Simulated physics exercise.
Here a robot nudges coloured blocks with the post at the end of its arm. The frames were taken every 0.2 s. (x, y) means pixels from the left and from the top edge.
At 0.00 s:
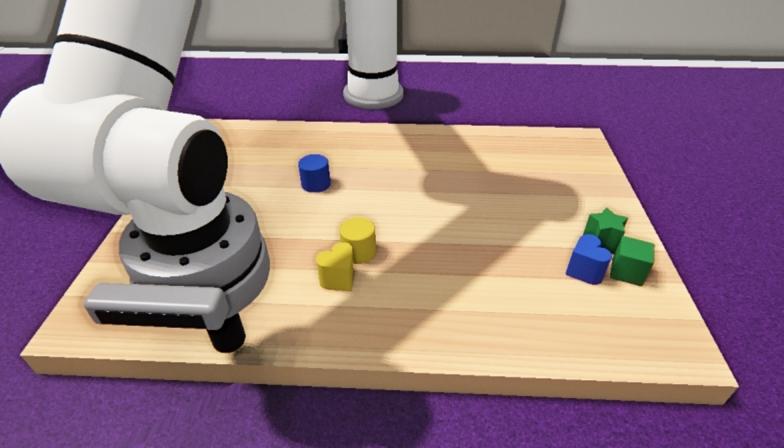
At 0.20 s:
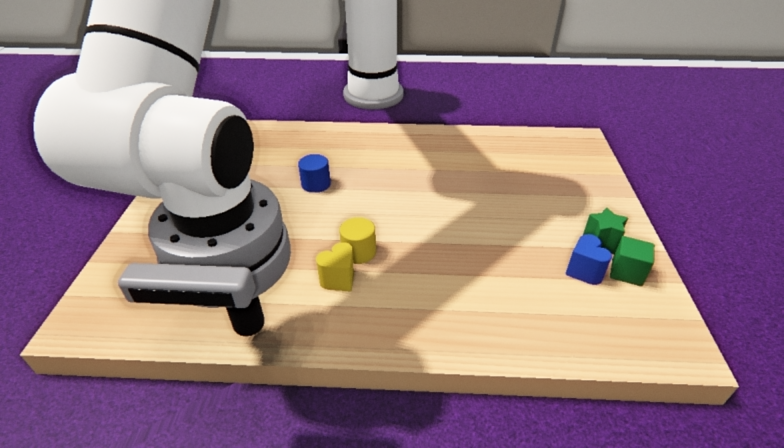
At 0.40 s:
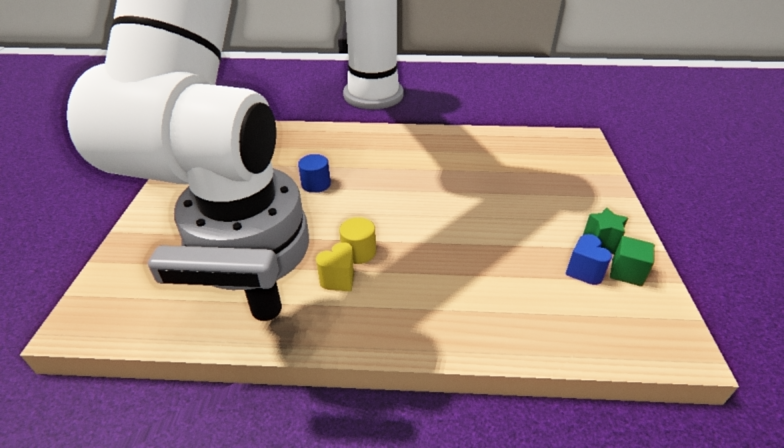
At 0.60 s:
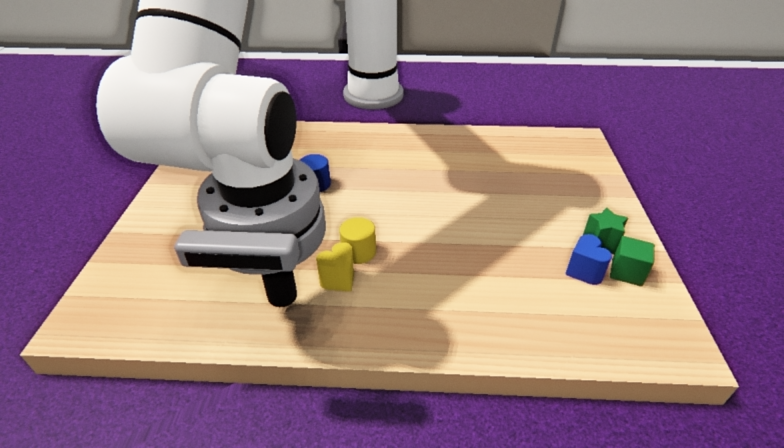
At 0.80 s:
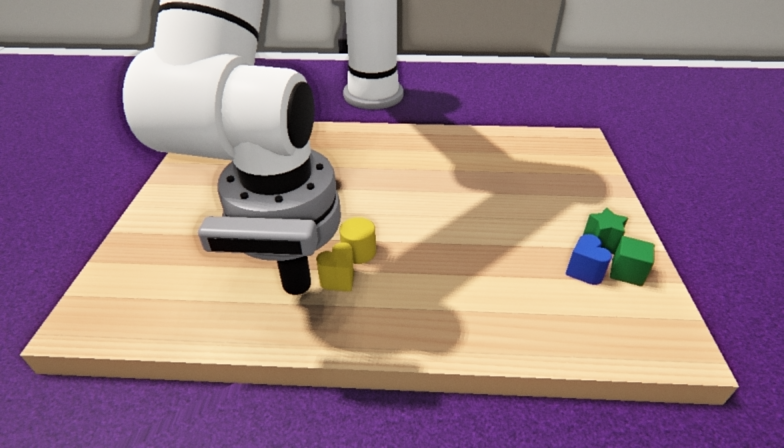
A white robot arm slid its black post steadily right and a little away from the viewer across the wooden board, closing in on two yellow blocks, while all the coloured blocks stayed put.
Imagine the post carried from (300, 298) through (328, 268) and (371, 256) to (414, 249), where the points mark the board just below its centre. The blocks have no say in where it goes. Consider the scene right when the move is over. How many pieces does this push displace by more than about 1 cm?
My best guess is that a pair of blocks move over 1 cm.
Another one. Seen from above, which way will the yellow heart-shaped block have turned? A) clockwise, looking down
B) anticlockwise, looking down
Answer: A.
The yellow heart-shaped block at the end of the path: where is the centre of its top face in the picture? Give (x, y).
Top centre: (386, 251).
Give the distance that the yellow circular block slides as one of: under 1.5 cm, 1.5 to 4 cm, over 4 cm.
It ends farther than 4 cm from its spot.
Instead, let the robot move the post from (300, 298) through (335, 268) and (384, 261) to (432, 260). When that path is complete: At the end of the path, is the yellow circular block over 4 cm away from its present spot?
No, it doesn't check out.
On the path given first. One third of the way, post (327, 256); yellow heart-shaped block (358, 250), turned 50° clockwise.
Two thirds of the way, post (372, 244); yellow heart-shaped block (383, 251); yellow circular block (386, 214).
At the end, post (415, 237); yellow heart-shaped block (386, 251), turned 140° clockwise; yellow circular block (399, 207).
